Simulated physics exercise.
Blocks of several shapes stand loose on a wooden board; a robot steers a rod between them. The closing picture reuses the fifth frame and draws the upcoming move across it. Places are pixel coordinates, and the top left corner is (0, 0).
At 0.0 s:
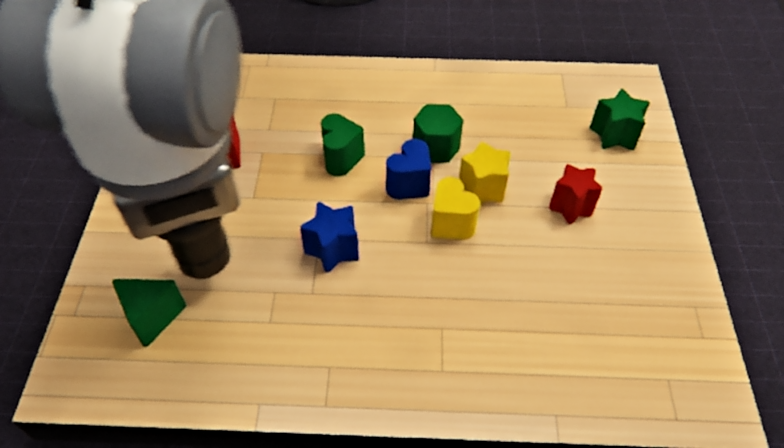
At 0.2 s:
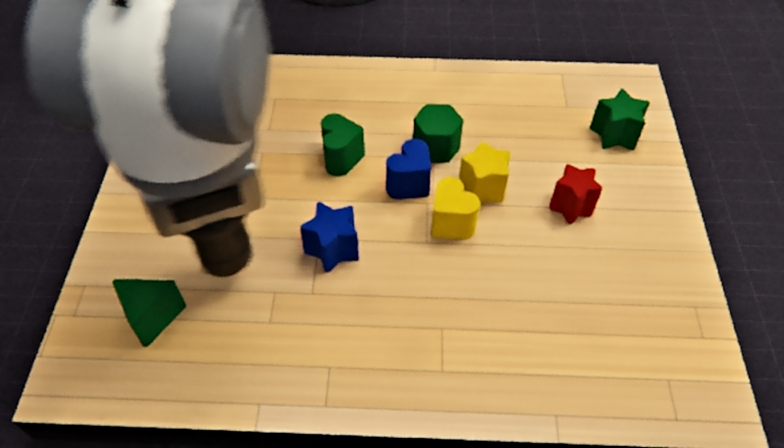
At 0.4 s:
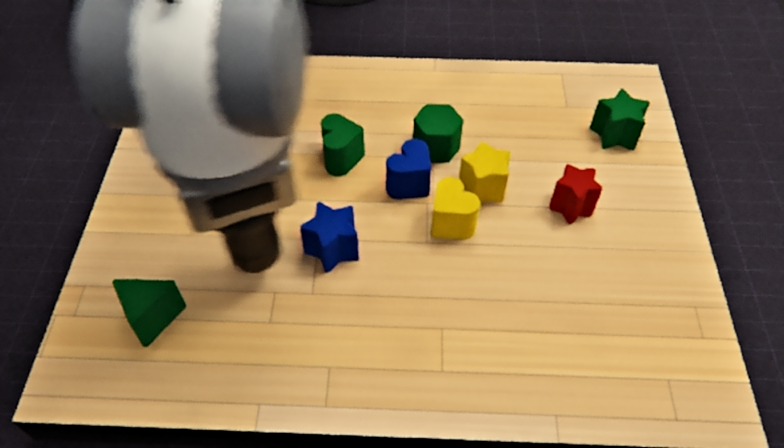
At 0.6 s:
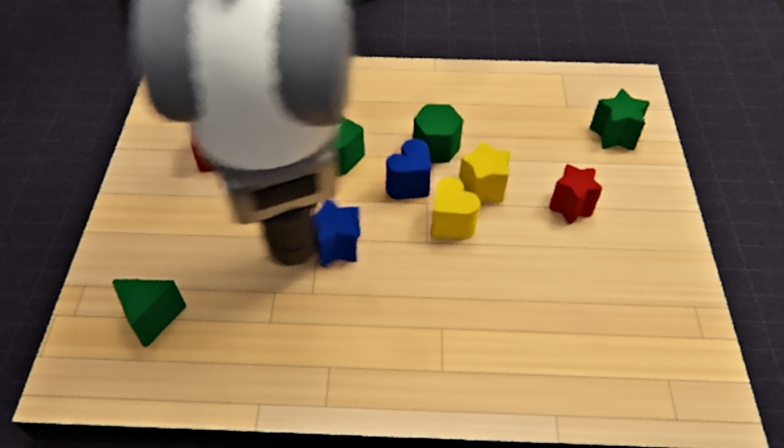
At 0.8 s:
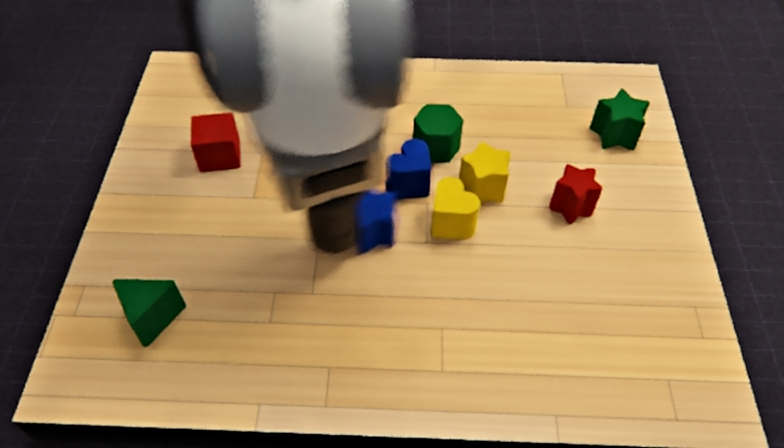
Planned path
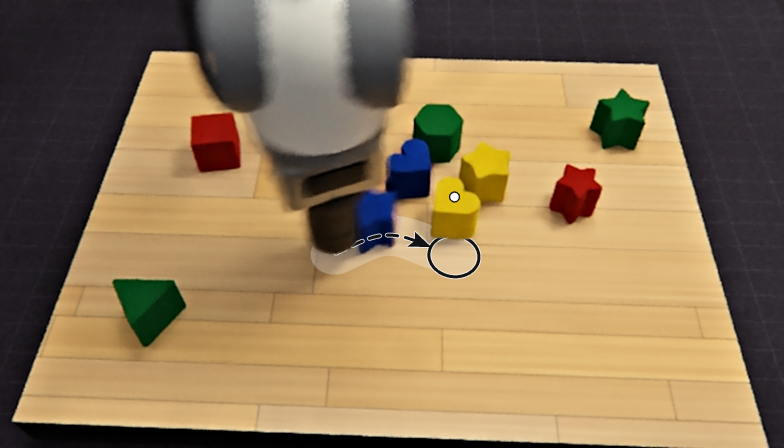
Robot arm moving a dark rod rightward across a wooden board, pushing a blue star-shaped block toward the right among coloured blocks.
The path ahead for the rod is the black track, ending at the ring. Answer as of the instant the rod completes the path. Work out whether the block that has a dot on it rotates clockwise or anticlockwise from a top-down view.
It makes a clockwise turn.
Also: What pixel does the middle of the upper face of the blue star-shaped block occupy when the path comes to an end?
It sits at (432, 182).
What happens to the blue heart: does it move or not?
The block moves away from its spot.
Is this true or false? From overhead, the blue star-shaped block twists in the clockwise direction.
Answer: False.
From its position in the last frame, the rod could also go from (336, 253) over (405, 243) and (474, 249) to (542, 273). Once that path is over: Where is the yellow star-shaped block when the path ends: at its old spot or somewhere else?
It shifts position.
Drawn move, from (336, 253) by way of (374, 237) and (415, 241) to (454, 256); the dot is on the yellow heart.
The first path, step by step. One third of the way, rod (374, 217); blue star-shaped block (408, 187); blue heart (416, 152).
Two thirds of the way, rod (417, 222); blue star-shaped block (430, 180), turned 35° anticlockwise; blue heart (421, 147); yellow heart (473, 192), turned 30° clockwise; yellow star-shaped block (493, 159), turned 15° anticlockwise.
At the end, rod (456, 236); blue star-shaped block (432, 182), turned 45° anticlockwise; blue heart (421, 147); yellow heart (474, 192), turned 35° clockwise; yellow star-shaped block (493, 159), turned 20° anticlockwise.
